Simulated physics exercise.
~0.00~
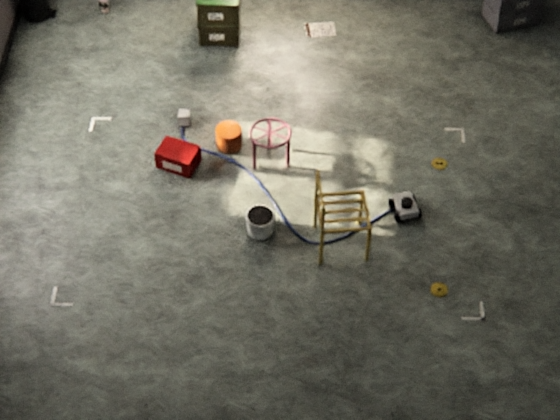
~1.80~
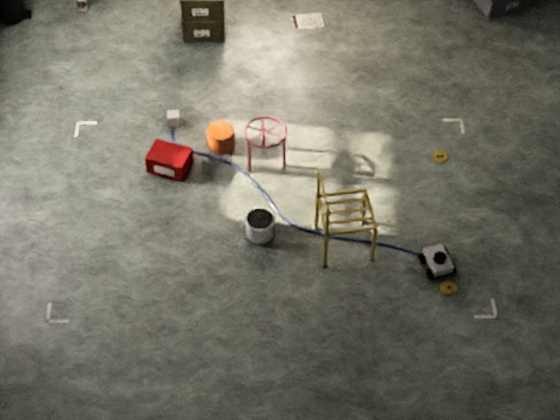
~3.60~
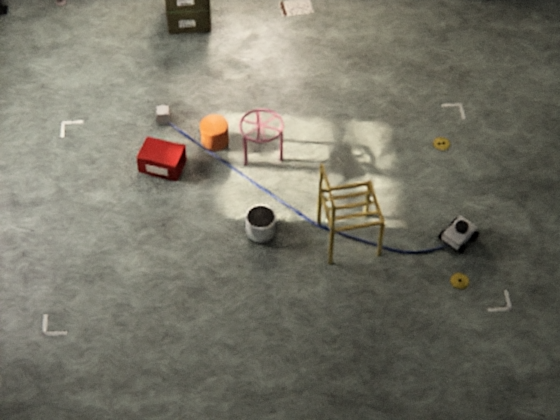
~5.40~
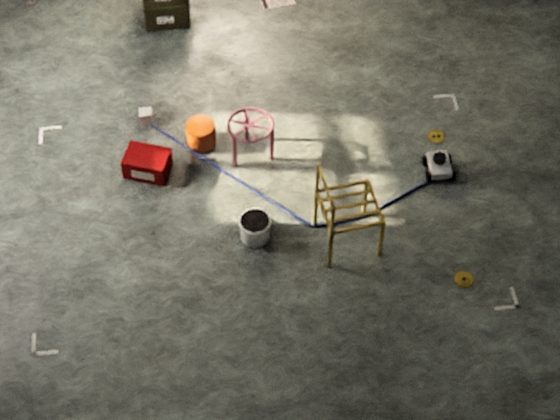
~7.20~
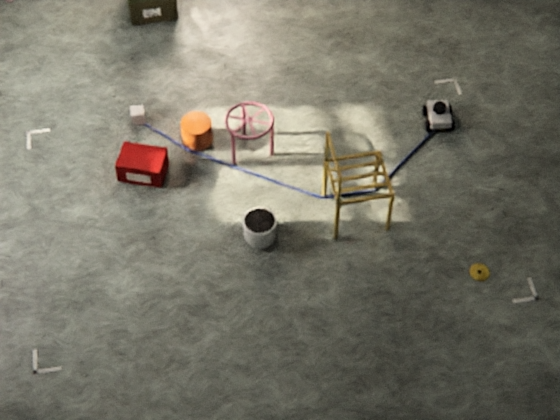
A small cart trailing a blue lead rolls down, then up, dragging the yellow chair.
